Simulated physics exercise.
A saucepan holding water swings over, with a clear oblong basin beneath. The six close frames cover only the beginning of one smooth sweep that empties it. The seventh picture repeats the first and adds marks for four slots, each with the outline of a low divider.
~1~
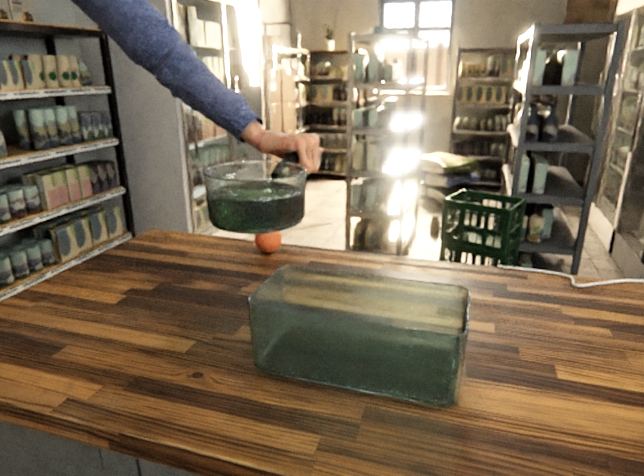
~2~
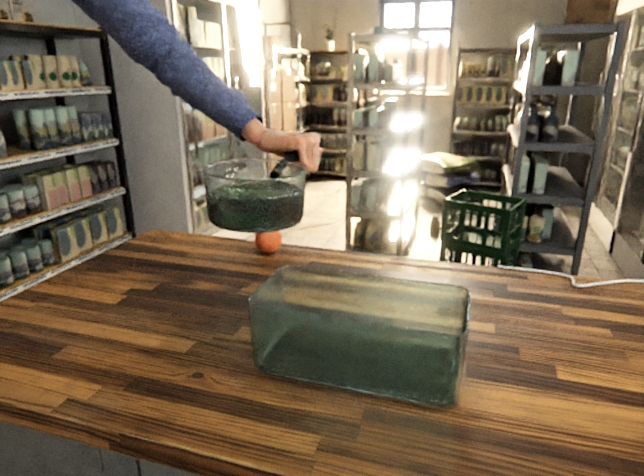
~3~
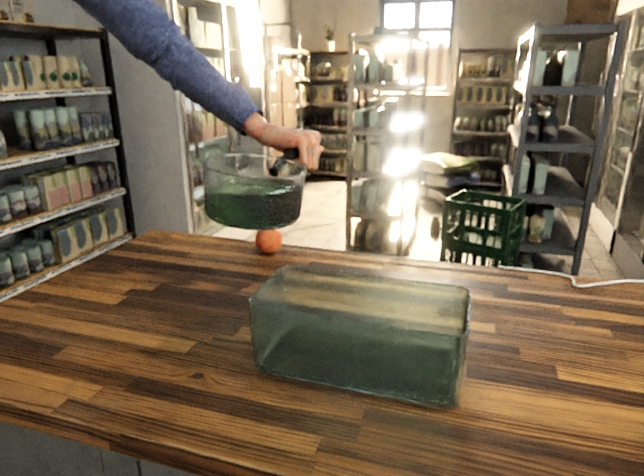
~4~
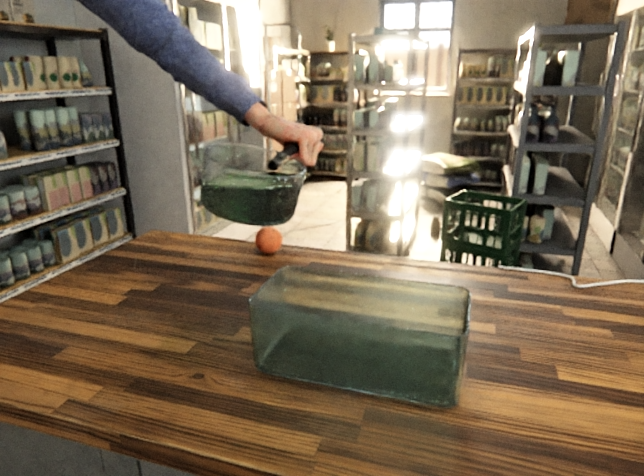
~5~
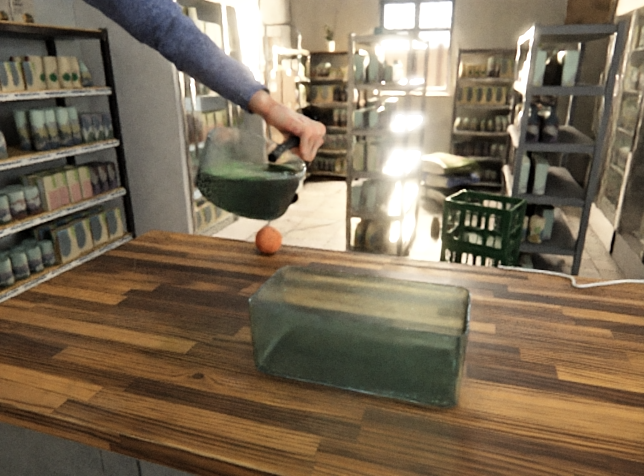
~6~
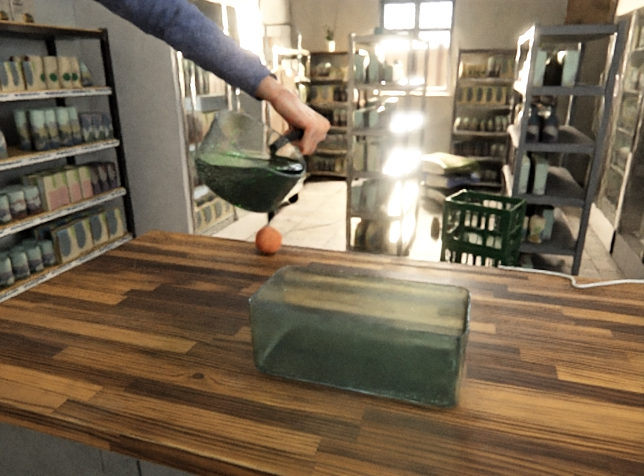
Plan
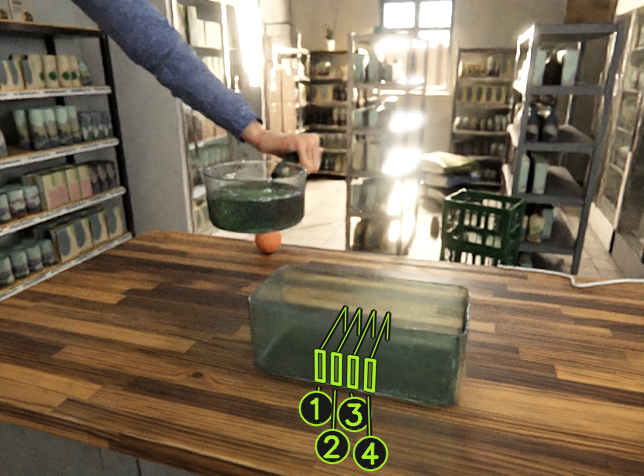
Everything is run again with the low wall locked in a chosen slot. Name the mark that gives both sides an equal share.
4 beats the others.
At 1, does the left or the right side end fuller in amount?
The right side.
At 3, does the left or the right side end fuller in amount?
The right one.
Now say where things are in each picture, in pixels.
The first picture shows upright, lip at (300, 172); basin from (255, 365) to (457, 404); nothing has left yet.
The second picture shows upright, lip at (301, 172); nothing has left yet.
The third picture shows tipped about 6°, lip at (301, 173); nothing has left yet.
The fourth picture shows tipped about 14°, lip at (301, 173); nothing has left yet.
The fifth picture shows tipped about 24°, lip at (301, 173); nothing has left yet.
The sixth picture shows tipped about 36°, lip at (301, 173); nothing has left yet.
In lime, 1 at (318, 386); 2 at (335, 390); 3 at (351, 393); 4 at (368, 396).
With 1, about 6 % ends left of the wall and 92 % right of it.
With 2, about 8 % ends left of the wall and 90 % right of it.
With 3, about 11 % ends left of the wall and 88 % right of it.
With 4, about 51 % ends left of the wall and 46 % right of it.
